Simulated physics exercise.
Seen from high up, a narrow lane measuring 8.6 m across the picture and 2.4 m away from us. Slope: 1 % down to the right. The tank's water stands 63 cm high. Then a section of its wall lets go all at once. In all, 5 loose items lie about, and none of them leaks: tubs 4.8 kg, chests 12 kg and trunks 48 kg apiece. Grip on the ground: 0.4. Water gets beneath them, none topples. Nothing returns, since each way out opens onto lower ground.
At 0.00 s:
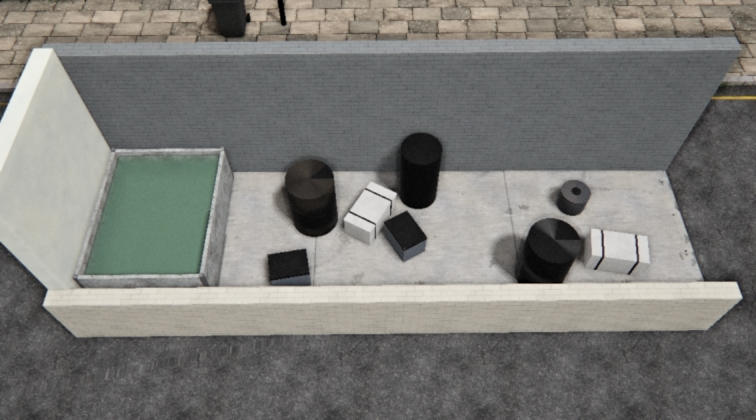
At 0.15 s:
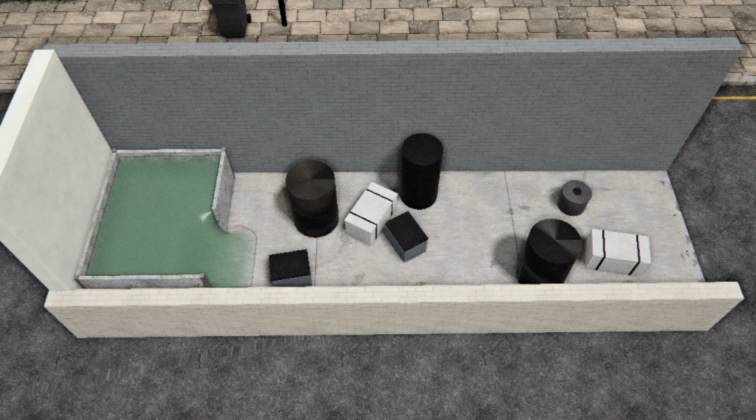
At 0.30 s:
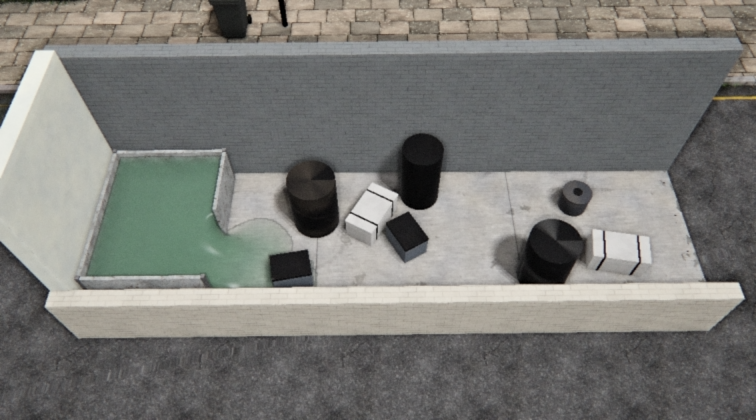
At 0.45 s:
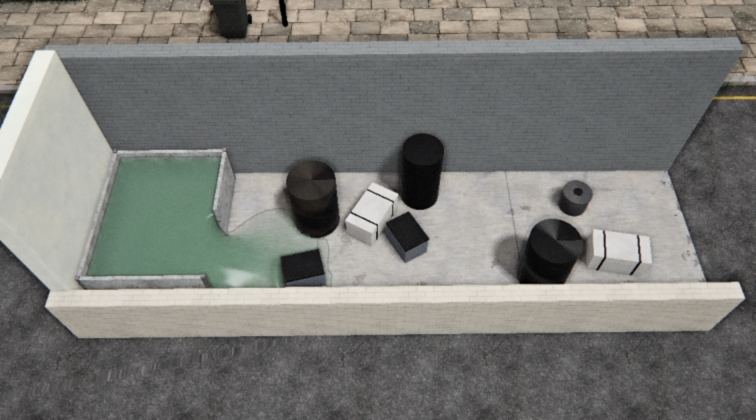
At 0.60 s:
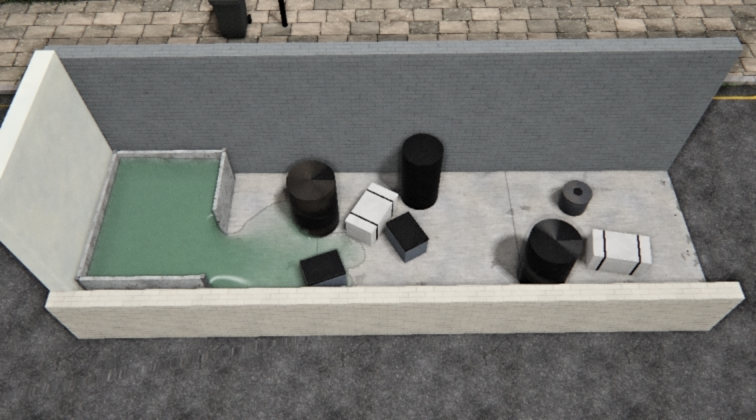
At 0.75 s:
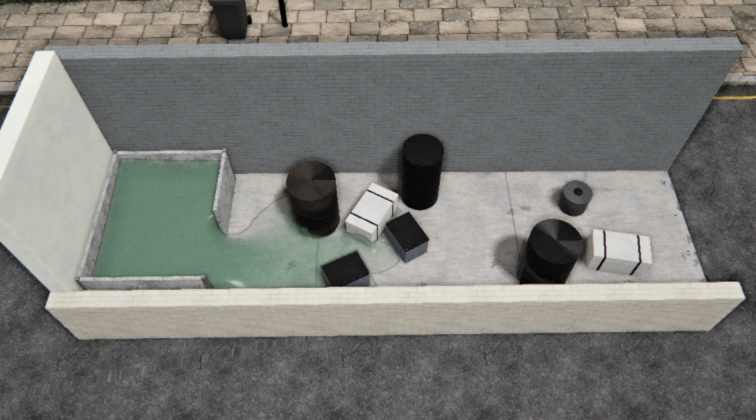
We see a walled lane holding dark cylinders and black and white boxes as green water pours through a gap in the tank at left, spreads rightward across the floor, and pushes the nearest black box along the front wall.
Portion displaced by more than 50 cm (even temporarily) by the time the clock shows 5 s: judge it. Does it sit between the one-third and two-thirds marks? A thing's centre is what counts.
Yes.
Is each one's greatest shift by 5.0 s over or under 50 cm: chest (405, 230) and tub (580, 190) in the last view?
Taking them one at a time, I'd say further, then further.
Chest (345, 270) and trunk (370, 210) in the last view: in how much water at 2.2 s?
Close to 25 and 5 centimetres.
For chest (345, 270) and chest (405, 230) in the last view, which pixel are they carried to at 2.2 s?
Near (509, 273) and (459, 188).
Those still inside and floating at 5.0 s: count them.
My tally comes to 2.
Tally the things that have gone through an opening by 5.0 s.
My tally comes to 1.
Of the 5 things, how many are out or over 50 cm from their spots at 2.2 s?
2.
After 1.1 s 1 of 5 are over 50 cm from their spots; 0 afloat.
After 2.2 s 2 of 5 are over 50 cm from their spots; 1 afloat.
After 3.5 s 3 of 5 are over 50 cm from their spots; 1 afloat.
After 5.0 s 3 of 5 are over 50 cm from their spots, and 3 have been at some point; 2 afloat.
